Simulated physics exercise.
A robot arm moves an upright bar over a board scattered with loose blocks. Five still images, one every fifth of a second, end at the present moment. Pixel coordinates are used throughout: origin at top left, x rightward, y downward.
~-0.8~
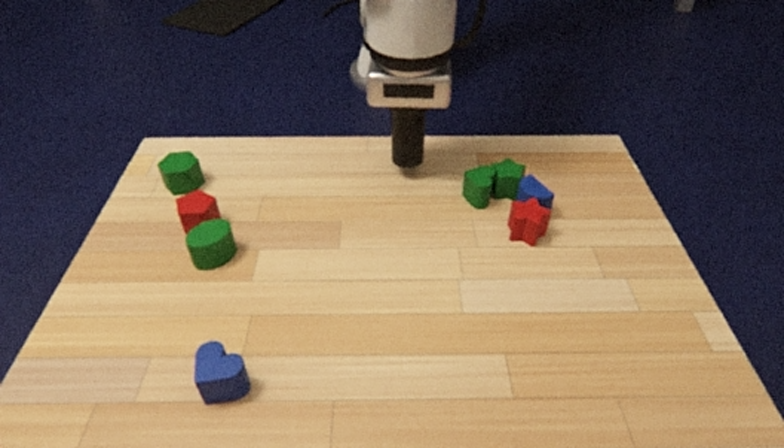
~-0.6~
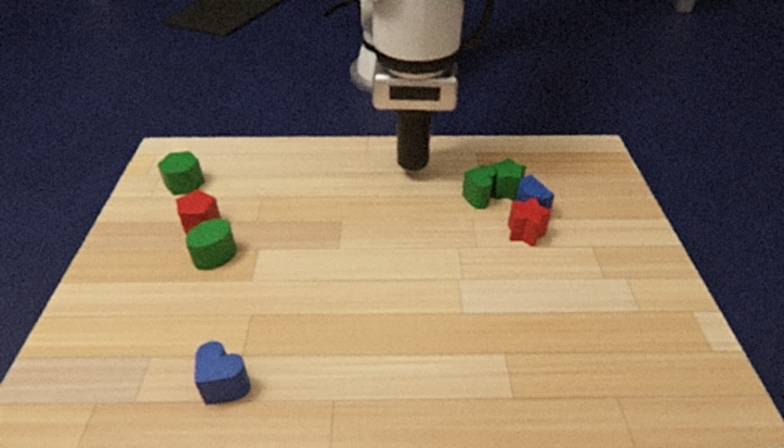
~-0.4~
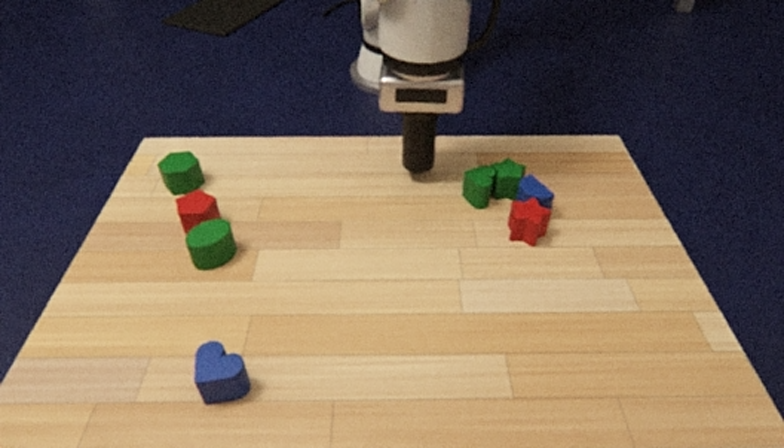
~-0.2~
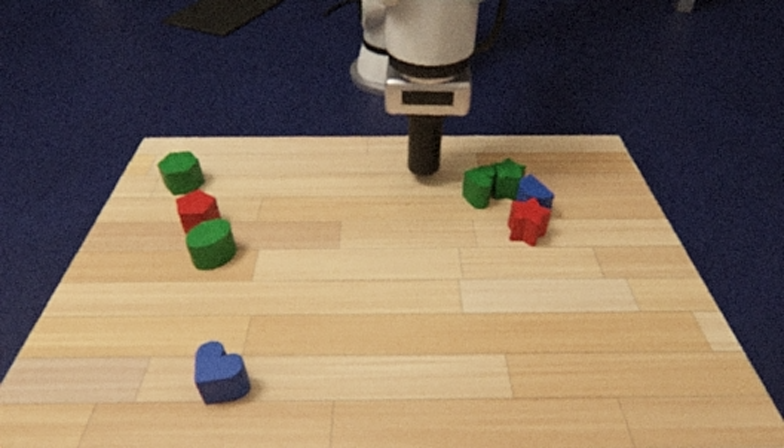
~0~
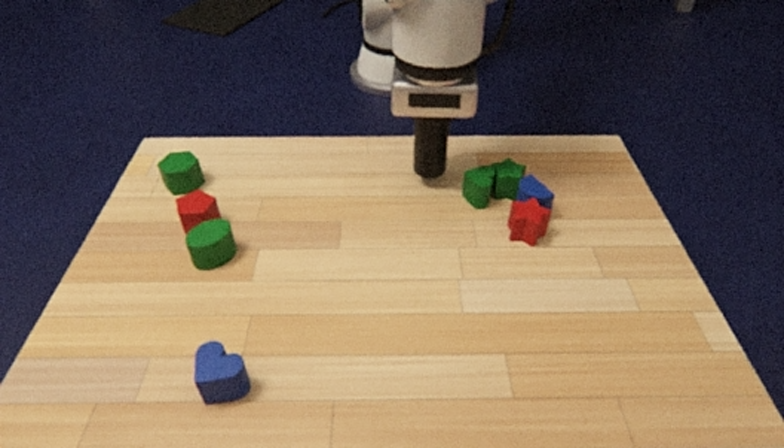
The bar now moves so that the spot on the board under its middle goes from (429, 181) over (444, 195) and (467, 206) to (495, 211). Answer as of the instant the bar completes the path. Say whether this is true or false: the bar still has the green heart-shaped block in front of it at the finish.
My answer: True.
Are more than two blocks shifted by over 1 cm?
My answer is yes.
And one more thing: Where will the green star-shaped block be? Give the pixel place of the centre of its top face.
Answer: (533, 162).
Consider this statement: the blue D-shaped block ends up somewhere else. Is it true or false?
The statement is true.
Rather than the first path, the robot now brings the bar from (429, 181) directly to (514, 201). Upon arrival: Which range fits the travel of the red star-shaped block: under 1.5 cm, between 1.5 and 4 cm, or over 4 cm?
Covers under 1.5 cm.
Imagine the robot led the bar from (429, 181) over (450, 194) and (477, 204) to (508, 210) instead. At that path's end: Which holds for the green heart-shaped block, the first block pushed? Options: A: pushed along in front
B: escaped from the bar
The correct letter is A.
The first path, step by step. Halfway along, bar at (457, 189); green heart-shaped block at (493, 177), turned 15° anticlockwise; green star-shaped block at (516, 167).
At the end, bar at (497, 198); green heart-shaped block at (529, 179), turned 50° anticlockwise; green star-shaped block at (533, 162), turned 45° anticlockwise; red star-shaped block still; blue D-shaped block at (562, 188), turned 45° clockwise.
